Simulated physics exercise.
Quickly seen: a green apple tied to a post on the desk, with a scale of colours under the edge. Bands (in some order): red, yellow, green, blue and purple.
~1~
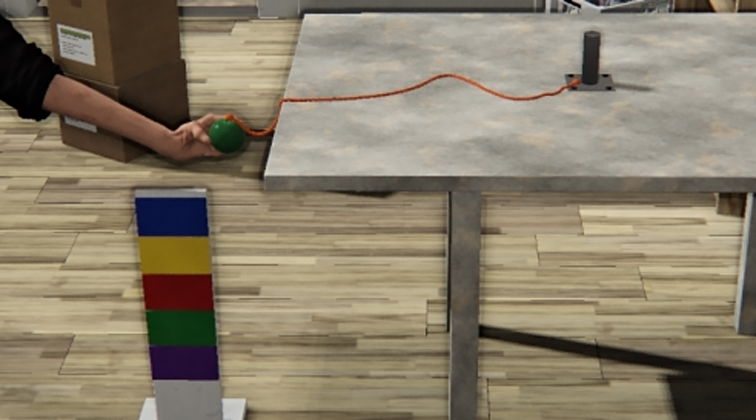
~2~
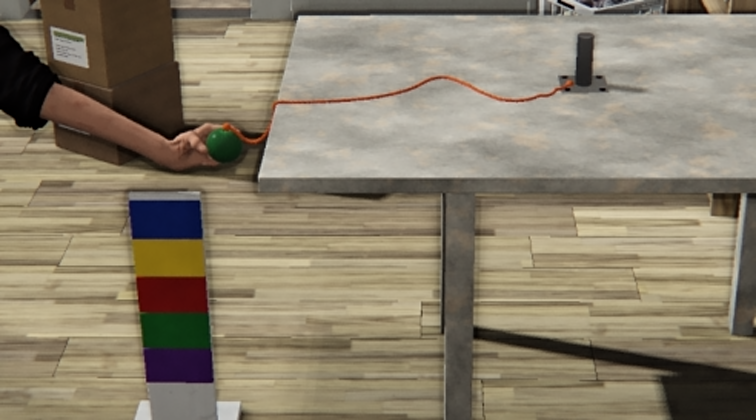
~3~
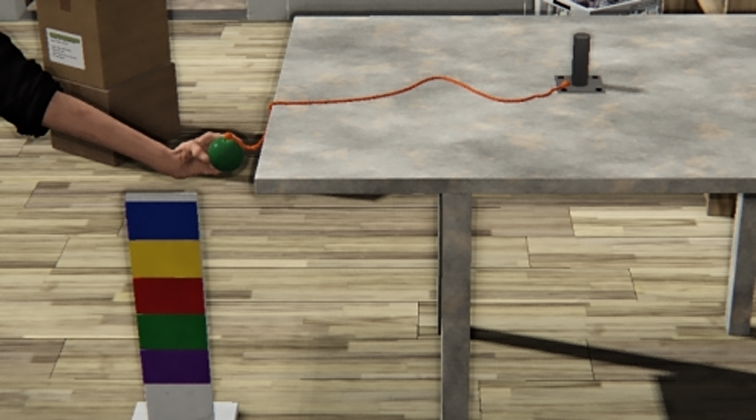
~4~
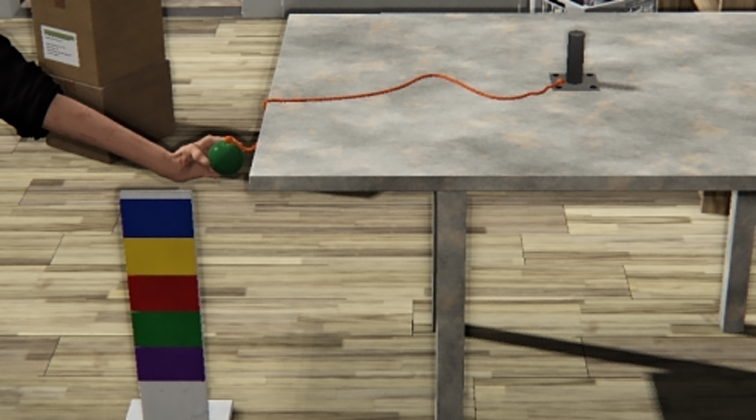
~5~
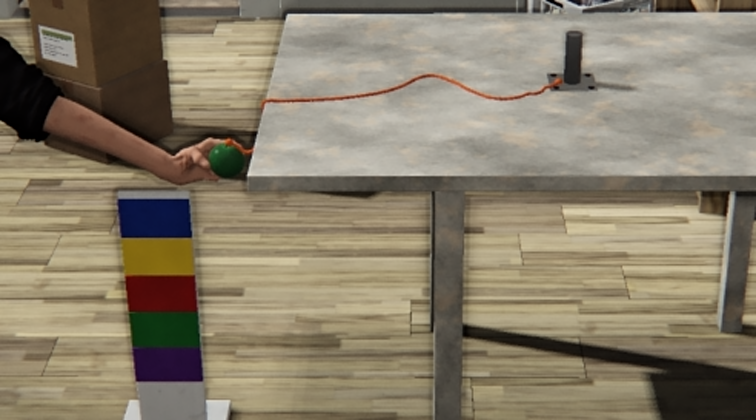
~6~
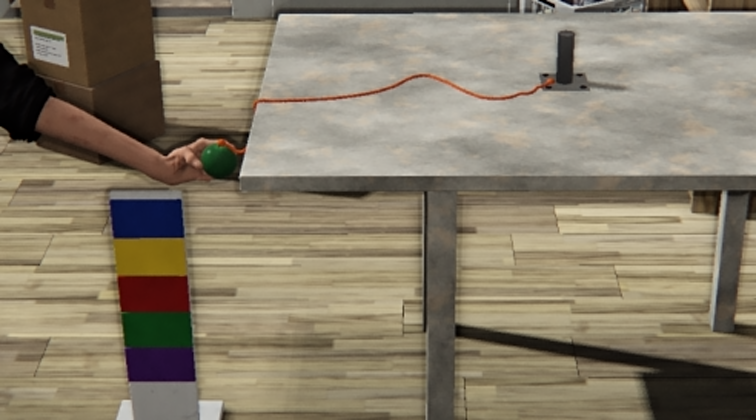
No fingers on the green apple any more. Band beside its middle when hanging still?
Yellow.
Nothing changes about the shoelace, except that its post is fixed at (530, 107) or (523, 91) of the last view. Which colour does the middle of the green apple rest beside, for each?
It comes out red the first time and red the second time.
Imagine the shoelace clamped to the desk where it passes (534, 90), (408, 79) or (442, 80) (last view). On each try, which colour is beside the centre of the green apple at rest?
For the first place it's yellow, for the second blue, and for the third blue.
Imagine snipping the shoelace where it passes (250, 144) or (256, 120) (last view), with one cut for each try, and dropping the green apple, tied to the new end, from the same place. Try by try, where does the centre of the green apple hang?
The pixels are (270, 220) and (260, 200), in that order.
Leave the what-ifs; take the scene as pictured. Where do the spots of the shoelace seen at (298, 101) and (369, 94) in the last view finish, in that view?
First: (260, 124). Second: (301, 91).
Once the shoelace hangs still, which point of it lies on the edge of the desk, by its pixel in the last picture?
(324, 99).
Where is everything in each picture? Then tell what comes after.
Green apple (227, 136); blue (171, 218); yellow (175, 256); red (178, 293); green (181, 329); purple (184, 364), in the first frame.
Green apple (224, 145); shoelace through (546, 96) (480, 92) (425, 82) (363, 99) (278, 106), in the second frame.
Green apple (226, 154), in the third frame.
Green apple (226, 158); shoelace through (537, 94) (471, 90) (416, 80) (354, 97) (269, 105), in the fourth frame.
Green apple (227, 161), in the fifth frame.
Green apple (219, 161); shoelace through (527, 94) (461, 90) (406, 80) (344, 97) (259, 105), in the sixth frame.
Early on, apple near (288, 247); level with yellow.
Midway, apple near (252, 252); level with yellow.
Finally, apple near (263, 252); level with yellow. Its middle rests at the yellow band.
